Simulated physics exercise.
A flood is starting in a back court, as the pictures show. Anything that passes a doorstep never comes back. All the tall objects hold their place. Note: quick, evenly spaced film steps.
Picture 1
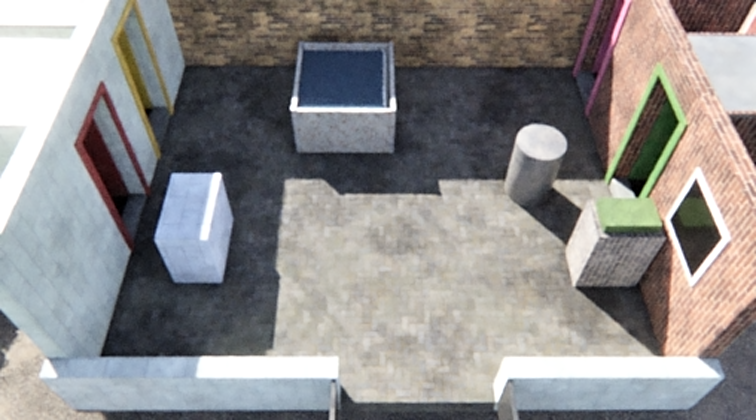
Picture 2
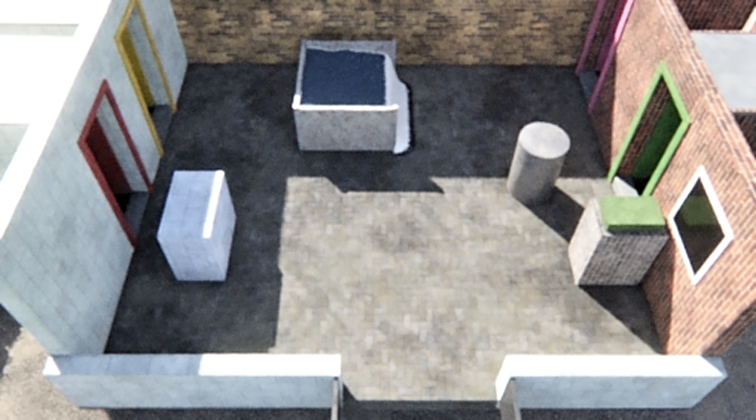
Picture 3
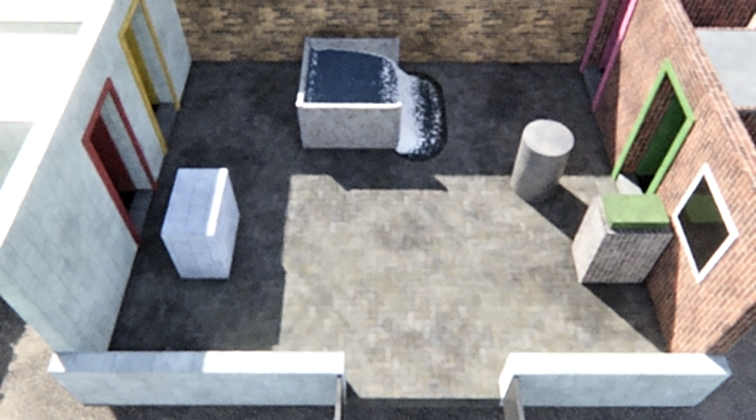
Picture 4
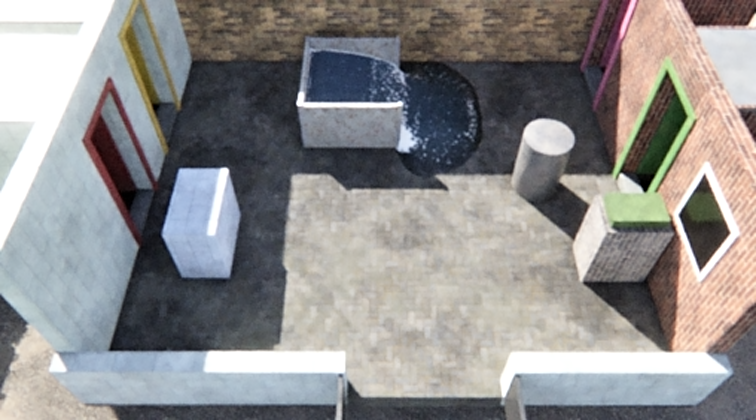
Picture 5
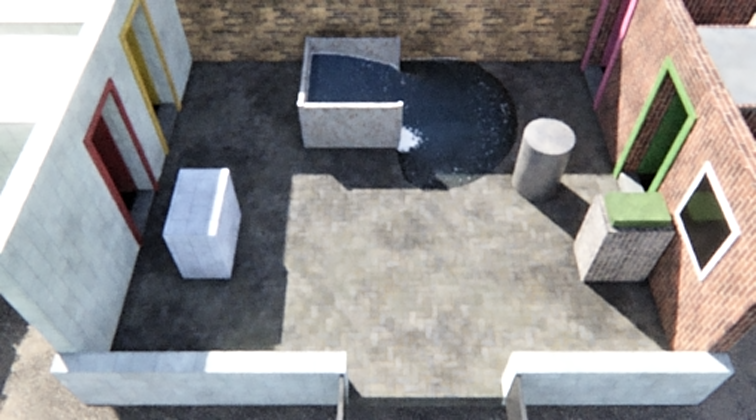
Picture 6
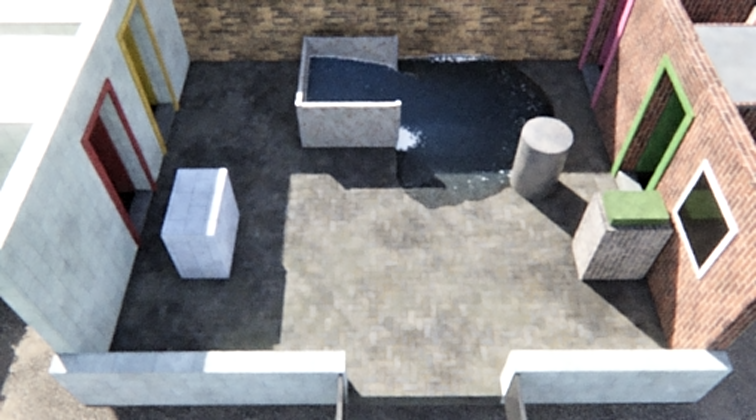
Water in the open stone tank by the back wall poured out through its right side and spread across the dark paving in a widening pool, reaching around the grey cylinder while everything else stayed put.
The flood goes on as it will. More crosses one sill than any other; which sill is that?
The pink one.
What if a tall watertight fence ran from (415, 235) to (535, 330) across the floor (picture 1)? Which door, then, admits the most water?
It's the one in pink.
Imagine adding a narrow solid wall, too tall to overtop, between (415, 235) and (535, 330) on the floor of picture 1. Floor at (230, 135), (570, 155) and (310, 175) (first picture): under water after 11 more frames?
In sequence: Spared, swamped, spared.
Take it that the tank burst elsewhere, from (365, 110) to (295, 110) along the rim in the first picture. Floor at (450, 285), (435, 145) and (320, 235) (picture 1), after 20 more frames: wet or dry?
Soaked, untouched, soaked.
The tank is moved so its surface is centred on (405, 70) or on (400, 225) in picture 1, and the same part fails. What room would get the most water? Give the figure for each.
Case one the pink-painted one, case two the one in green.
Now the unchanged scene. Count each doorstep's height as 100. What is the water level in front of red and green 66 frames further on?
About 40 and 30 per cent.
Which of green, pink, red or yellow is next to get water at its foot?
The one in pink, for sure.
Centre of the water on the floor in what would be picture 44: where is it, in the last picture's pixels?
I would point to (468, 172).
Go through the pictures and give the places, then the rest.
In the first frame, still water in the open tank at (345, 79).
In the second frame, the front is at (397, 153), out from the gap at (392, 103).
In the third frame, water pours out at (395, 102) and has run to (423, 156).
In the fourth frame, the front is at (454, 164), out from the gap at (396, 103).
In the fifth frame, water pours out at (396, 103) and has run to (512, 129).
In the sixth frame, water pours out at (394, 103) and has run to a hidden place.
A moment on, water covers 25 % of the floor; red door not reached, yellow door not reached, pink door some in, green door wet at the sill, nothing in.
Next, water covers 35 % of the floor; red door not reached, yellow door not reached, pink door a lot in, green door wet at the sill, nothing in.
Then, water covers 40 % of the floor; red door not reached, yellow door not reached, pink door a lot in, green door wet at the sill, nothing in.
Later, water covers 65 % of the floor; red door not reached, yellow door not reached, pink door a lot in, green door wet at the sill, nothing in.
In the end, water covers 85 % of the floor; red door wet at the sill, nothing in, yellow door wet at the sill, nothing in, pink door a lot in, green door wet at the sill, nothing in; the pink door has let in the most.
